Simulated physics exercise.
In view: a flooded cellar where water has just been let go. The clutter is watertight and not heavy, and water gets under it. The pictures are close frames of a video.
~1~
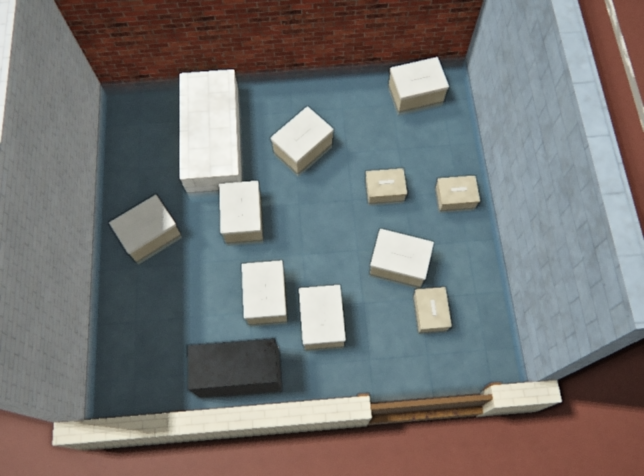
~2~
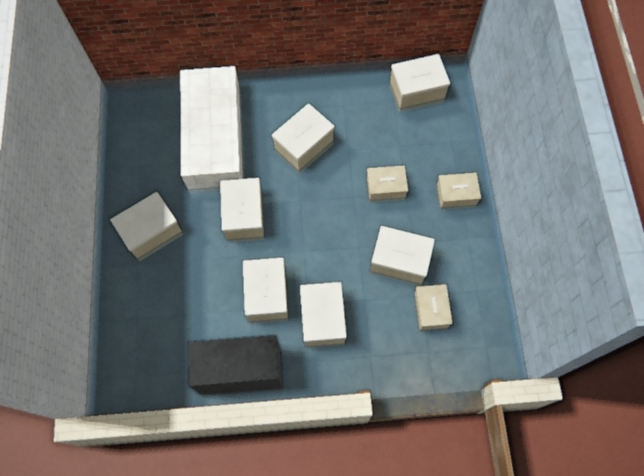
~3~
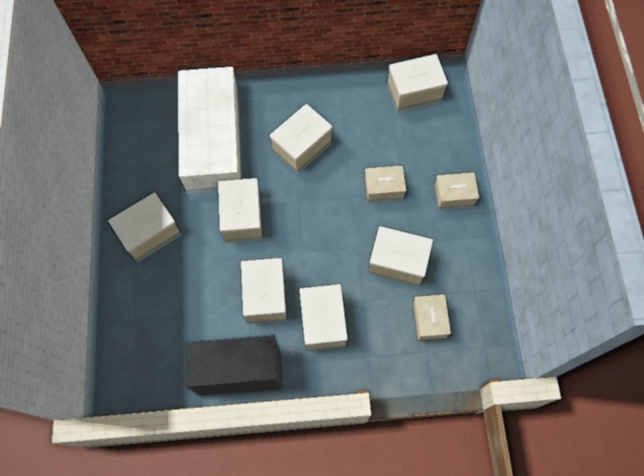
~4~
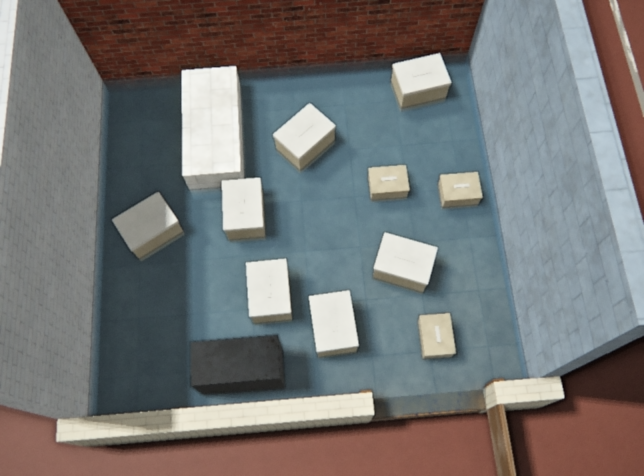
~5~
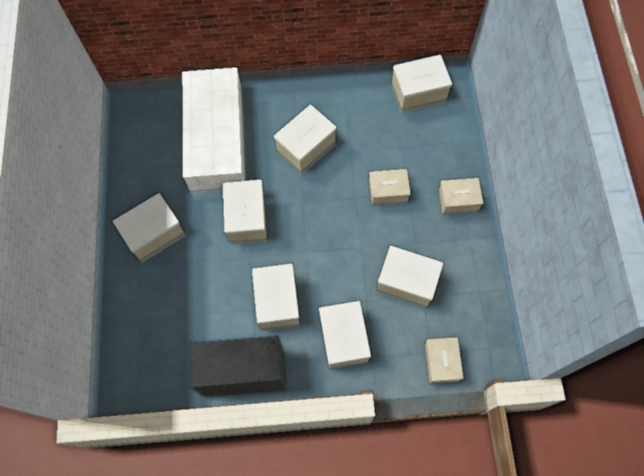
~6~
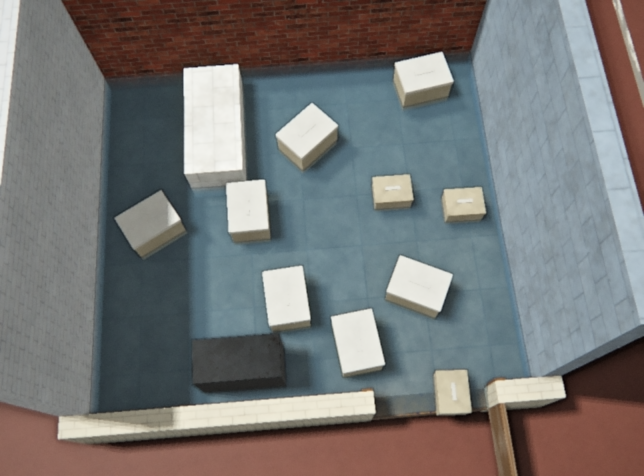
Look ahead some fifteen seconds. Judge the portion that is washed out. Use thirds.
Share: Two thirds or above.
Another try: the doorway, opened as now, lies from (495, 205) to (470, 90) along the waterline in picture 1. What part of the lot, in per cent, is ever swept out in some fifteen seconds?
About 80 per cent.
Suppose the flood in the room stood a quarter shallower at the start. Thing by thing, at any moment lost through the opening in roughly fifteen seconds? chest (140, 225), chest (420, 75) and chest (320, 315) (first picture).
One after the other: Stays, inside, gone.
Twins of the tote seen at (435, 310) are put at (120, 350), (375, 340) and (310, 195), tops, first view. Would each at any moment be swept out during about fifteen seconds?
As listed: Left behind, yes, yes.
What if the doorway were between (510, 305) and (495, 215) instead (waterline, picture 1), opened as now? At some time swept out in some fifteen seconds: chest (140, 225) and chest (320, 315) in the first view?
One after the other: Still in, out.
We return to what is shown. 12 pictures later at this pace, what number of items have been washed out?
The number is 4.
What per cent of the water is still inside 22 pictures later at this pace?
Near 60 in a hundred.
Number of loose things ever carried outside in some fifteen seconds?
The number is 7.
A moment on, 1 of 10 are out; 9 afloat.
Next, 4 of 10 are out; 6 afloat.
Later, 6 of 10 are out; 4 afloat.
In the end, 7 of 10 are out; 3 afloat.
